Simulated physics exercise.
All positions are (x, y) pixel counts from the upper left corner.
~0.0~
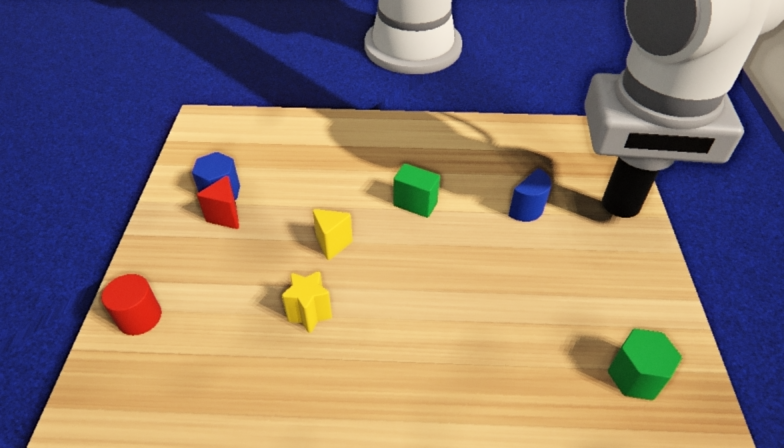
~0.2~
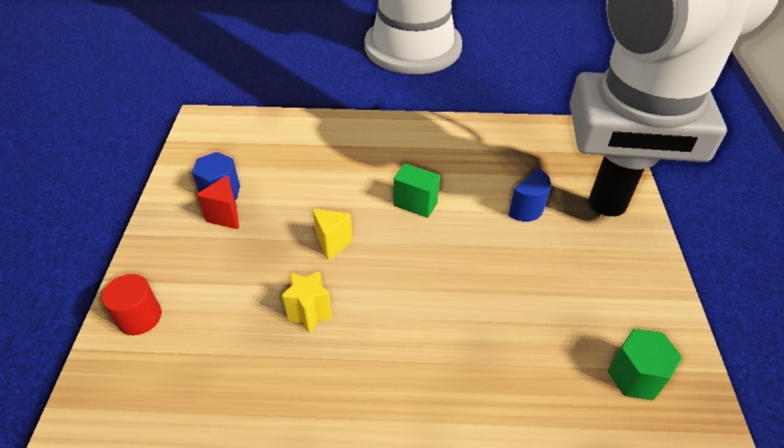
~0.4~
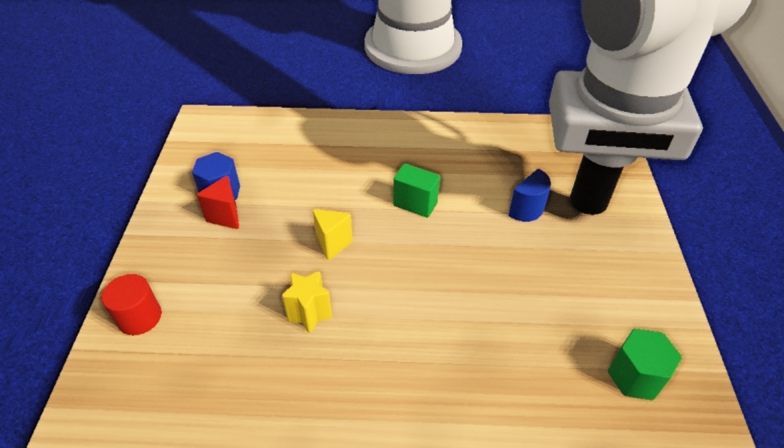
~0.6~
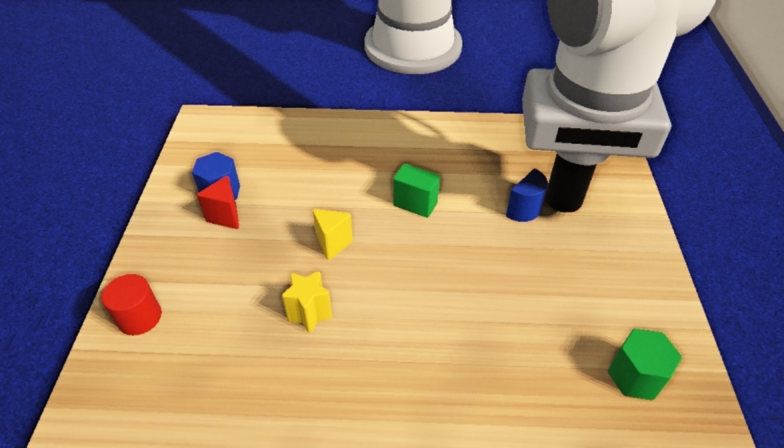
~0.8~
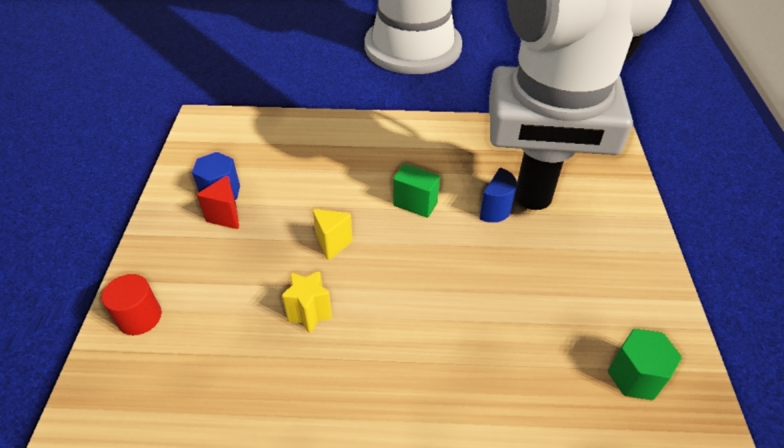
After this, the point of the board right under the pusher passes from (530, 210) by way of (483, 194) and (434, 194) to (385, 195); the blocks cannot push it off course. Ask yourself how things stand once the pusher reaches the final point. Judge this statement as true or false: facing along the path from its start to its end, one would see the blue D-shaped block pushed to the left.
That claim is true.
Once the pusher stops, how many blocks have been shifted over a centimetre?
Total moved: Two.
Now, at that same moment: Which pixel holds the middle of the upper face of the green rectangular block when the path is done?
It ends at (370, 189).
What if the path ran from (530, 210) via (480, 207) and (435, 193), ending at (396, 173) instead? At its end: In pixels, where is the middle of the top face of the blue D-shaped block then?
My estimate: (371, 159).
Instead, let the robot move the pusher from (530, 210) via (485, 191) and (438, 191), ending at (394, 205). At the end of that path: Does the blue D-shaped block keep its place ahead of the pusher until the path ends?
No, that is not what happens.
On the path given first. One third of the way, pusher at (485, 181); blue D-shaped block at (463, 182), turned 90° anticlockwise.
Two thirds of the way, pusher at (435, 181); green rectangular block at (408, 179), turned 20° clockwise; blue D-shaped block at (446, 190).
At the end, pusher at (385, 183); yellow three-sided block still; green rectangular block at (370, 189); blue D-shaped block at (446, 190), turned 140° anticlockwise.
